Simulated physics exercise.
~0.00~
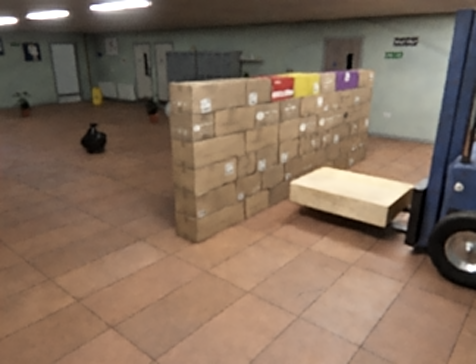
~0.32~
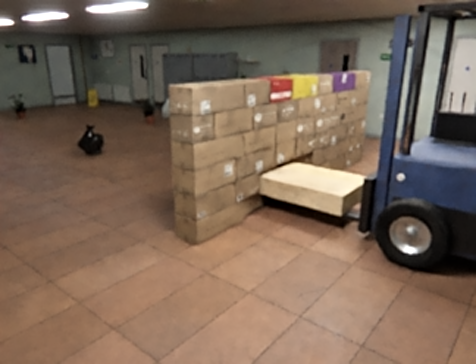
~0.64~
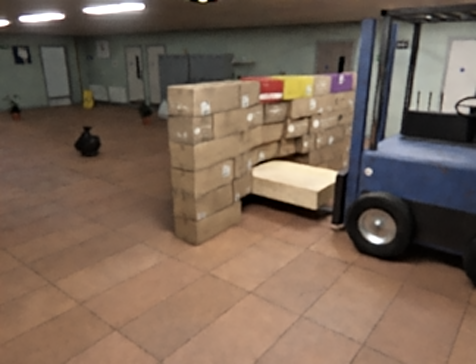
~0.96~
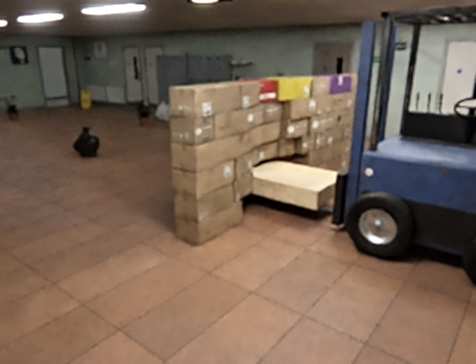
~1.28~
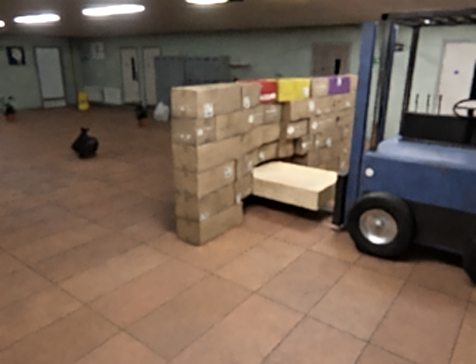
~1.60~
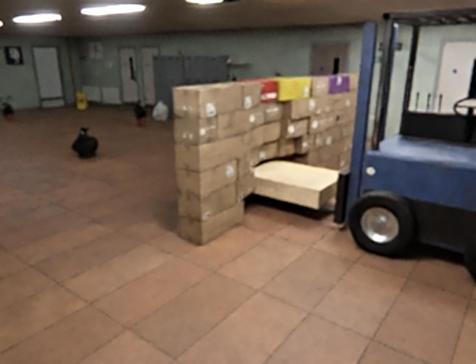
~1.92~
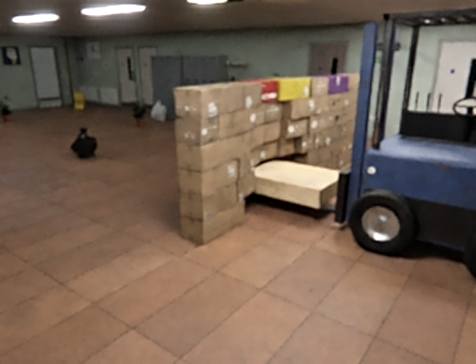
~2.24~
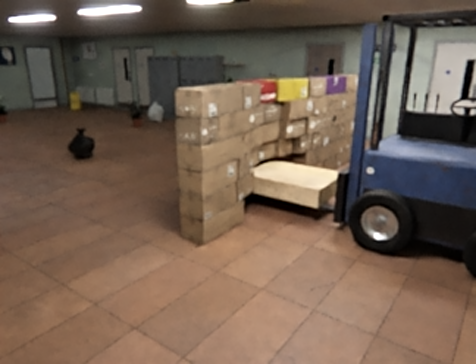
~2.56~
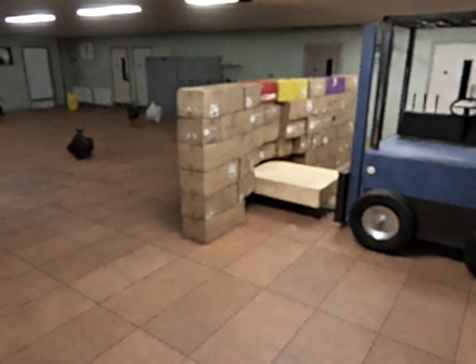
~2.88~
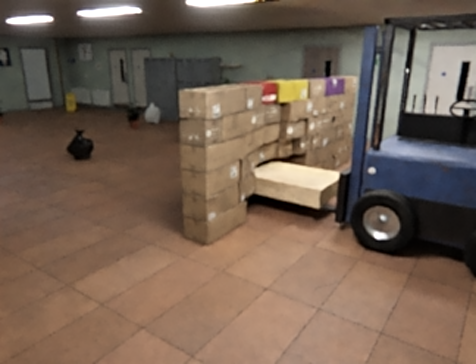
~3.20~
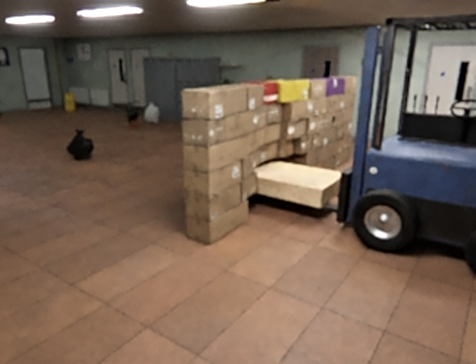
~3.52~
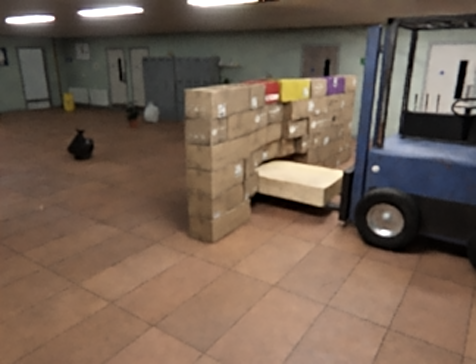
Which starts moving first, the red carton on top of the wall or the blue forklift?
The blue forklift starts moving first, rolling left toward the wall. The red carton shifts only afterwards, as the case pushes into the stack.
Blue forklift rolling left and pushing a pale case into a carton wall, bending it inward, then stopping with the wall still standing.
